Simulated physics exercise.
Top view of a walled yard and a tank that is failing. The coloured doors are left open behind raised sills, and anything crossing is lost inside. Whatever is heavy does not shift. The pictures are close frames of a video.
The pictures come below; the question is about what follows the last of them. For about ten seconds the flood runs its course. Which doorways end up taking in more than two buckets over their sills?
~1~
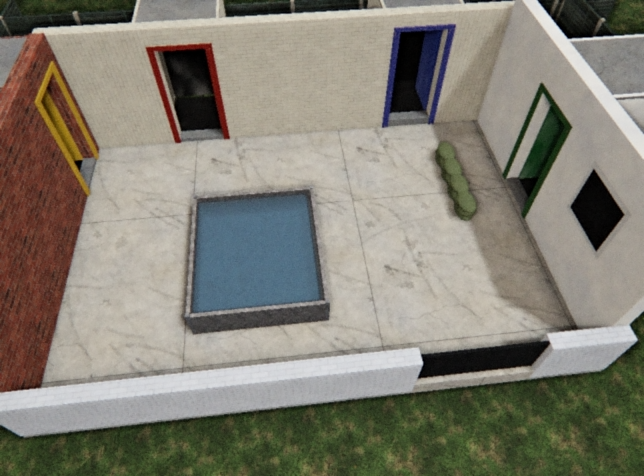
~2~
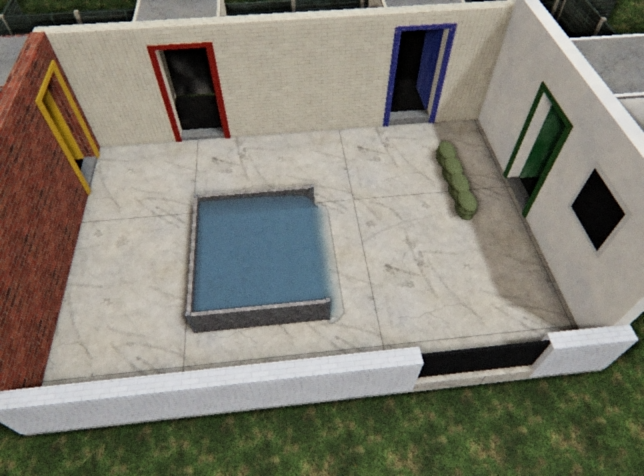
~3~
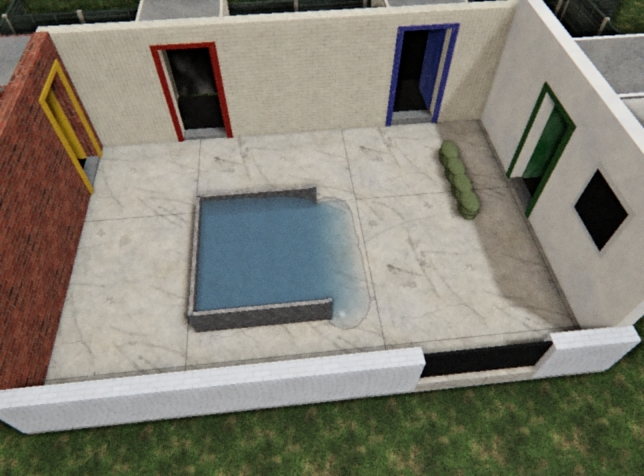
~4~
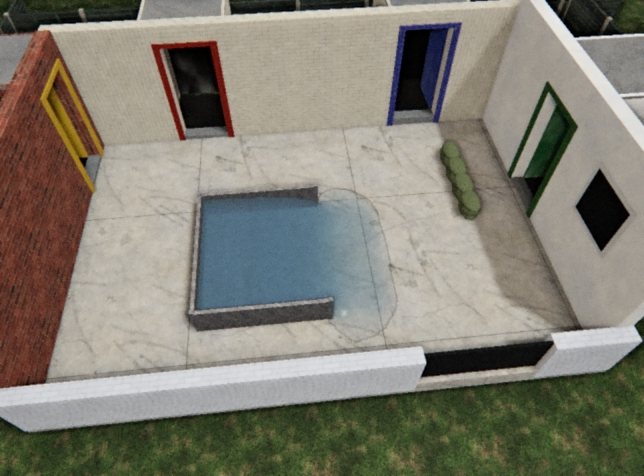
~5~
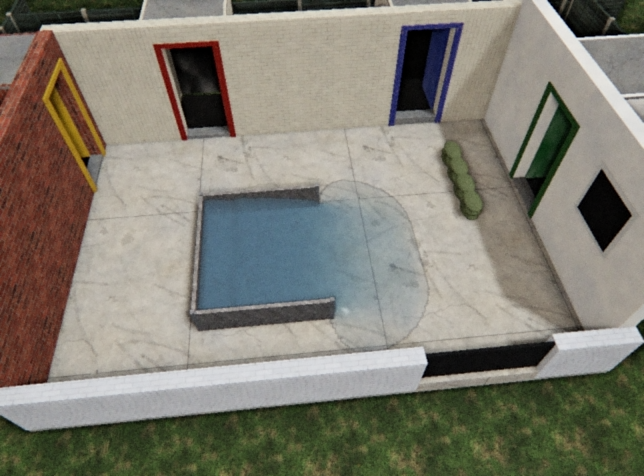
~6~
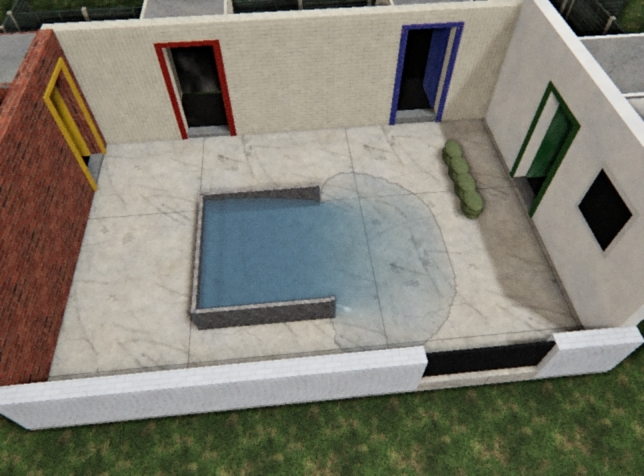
One by one: The green door lets too much in there; the yellow door lets in little enough there; the blue door lets in little enough there; the red door lets in little enough there.
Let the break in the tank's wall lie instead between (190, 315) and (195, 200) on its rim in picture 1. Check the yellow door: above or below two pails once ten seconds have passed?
In that case yellow beats the mark.
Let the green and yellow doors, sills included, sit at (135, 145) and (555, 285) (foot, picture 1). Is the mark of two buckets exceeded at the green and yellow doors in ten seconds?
Taking them in turn, the green one falls short and the yellow one tops the two-pail mark.
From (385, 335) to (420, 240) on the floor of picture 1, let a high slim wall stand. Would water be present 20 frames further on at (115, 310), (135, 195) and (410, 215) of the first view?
Taking the points in the order given, they are high and dry, high and dry and inundated.
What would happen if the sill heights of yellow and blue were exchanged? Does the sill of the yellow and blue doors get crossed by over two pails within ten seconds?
Door by door, the yellow one admits less and the blue one admits more.
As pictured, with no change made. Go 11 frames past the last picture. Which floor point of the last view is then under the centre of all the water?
It is around (371, 253).
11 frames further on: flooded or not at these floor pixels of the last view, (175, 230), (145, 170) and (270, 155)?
The three points read clear, clear and clear.
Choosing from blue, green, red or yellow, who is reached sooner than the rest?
I choose the green-painted one.
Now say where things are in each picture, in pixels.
In the first frame, the open tank at (256, 248) is whole and still.
In the second frame, water pours out at (318, 253) and has run to (334, 317).
In the third frame, water pours out at (320, 253) and has run to (352, 322).
In the fourth frame, the front is at (380, 323), out from the gap at (321, 253).
In the fifth frame, the front is at (382, 194), out from the gap at (322, 253).
In the sixth frame, the front is at (449, 289), out from the gap at (323, 252).
A moment on, water covers 30 % of the floor; the green door not reached, the yellow door not reached, the blue door not reached, the red door not reached.
Next, water covers 40 % of the floor; the green door wet at the sill, nothing in, the yellow door not reached, the blue door not reached, the red door not reached.
Then, water covers 45 % of the floor; the green door under two buckets in, the yellow door not reached, the blue door wet at the sill, nothing in, the red door not reached.
Later, water covers 60 % of the floor; the green door over two buckets in, the yellow door not reached, the blue door wet at the sill, nothing in, the red door wet at the sill, nothing in.
In the end, water covers 90 % of the floor; the green door over two buckets in, the yellow door wet at the sill, nothing in, the blue door wet at the sill, nothing in, the red door wet at the sill, nothing in.
